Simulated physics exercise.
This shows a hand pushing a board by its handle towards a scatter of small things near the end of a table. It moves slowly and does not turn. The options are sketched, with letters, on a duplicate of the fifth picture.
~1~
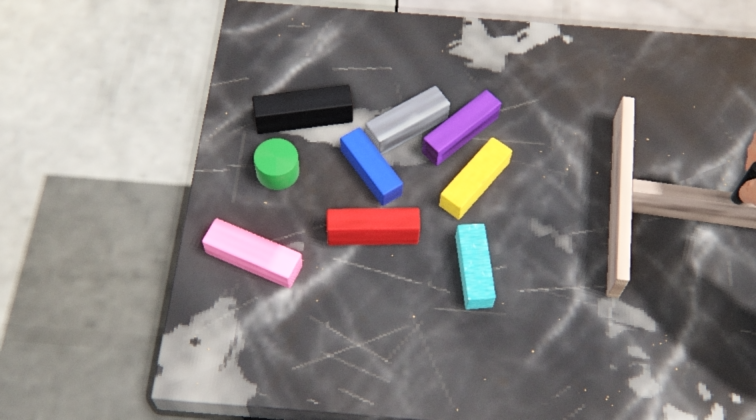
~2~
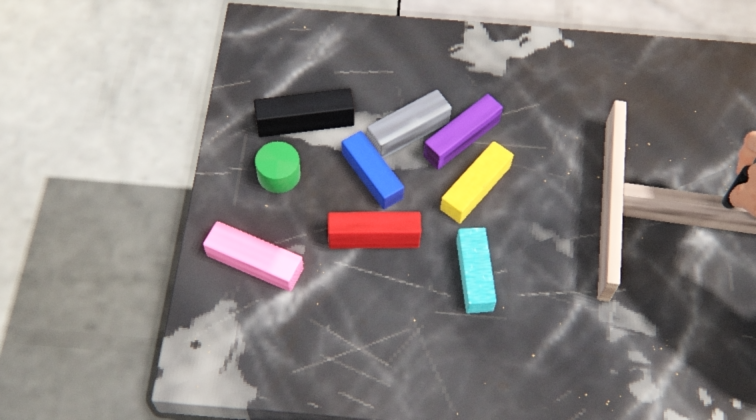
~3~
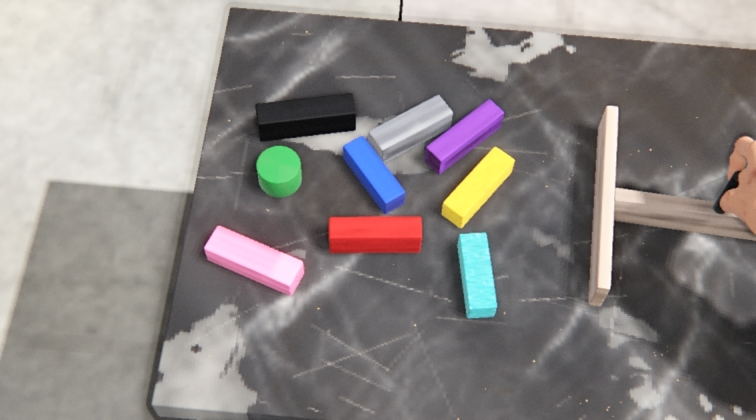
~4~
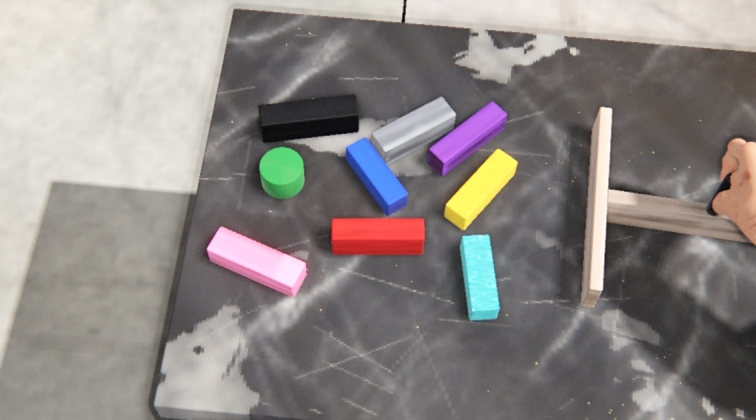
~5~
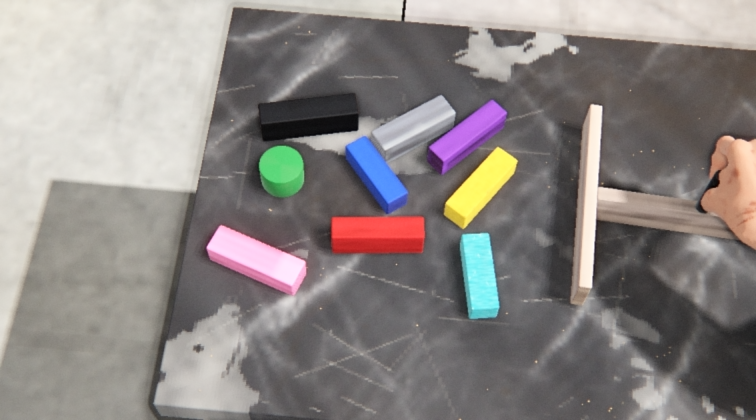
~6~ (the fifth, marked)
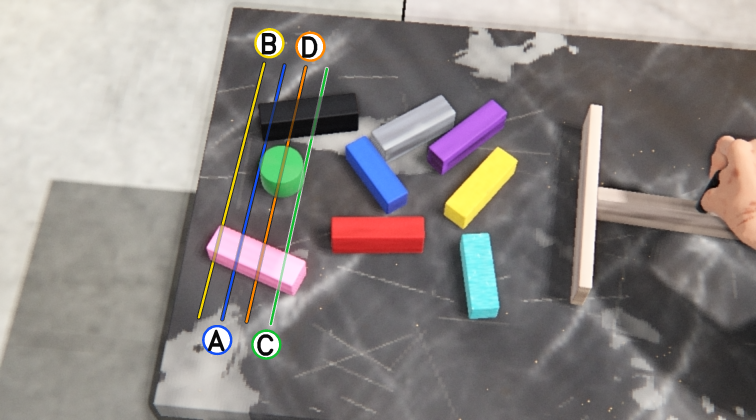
At first, a hand at the right grips the handle of an upright wooden board, facing a scatter of colourful blocks and a green cylinder on a dark marbled tabletop. The board then slides slowly left a short way without turning, still clear of the pieces, which stay in place.
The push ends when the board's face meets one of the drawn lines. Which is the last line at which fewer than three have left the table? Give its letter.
The farthest such stop is D.
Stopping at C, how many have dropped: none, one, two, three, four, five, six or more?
In all, none.
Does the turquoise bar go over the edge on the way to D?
By then, no.
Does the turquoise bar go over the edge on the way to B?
No.
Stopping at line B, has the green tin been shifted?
Yes.
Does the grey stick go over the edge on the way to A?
No.
On the marked copy, A at (255, 184); B at (234, 182); C at (301, 188); D at (278, 186).
With D. Early on, board (478, 182); turquoise bar (445, 272); purple stick (448, 132).
Further on, board (368, 172); black stick (290, 104); red stick (282, 220).
At the end, board (281, 164); pink stick (181, 250); red stick (195, 211); none fallen.
As for the rest, A drops four; B drops five; C is within the limit but short.
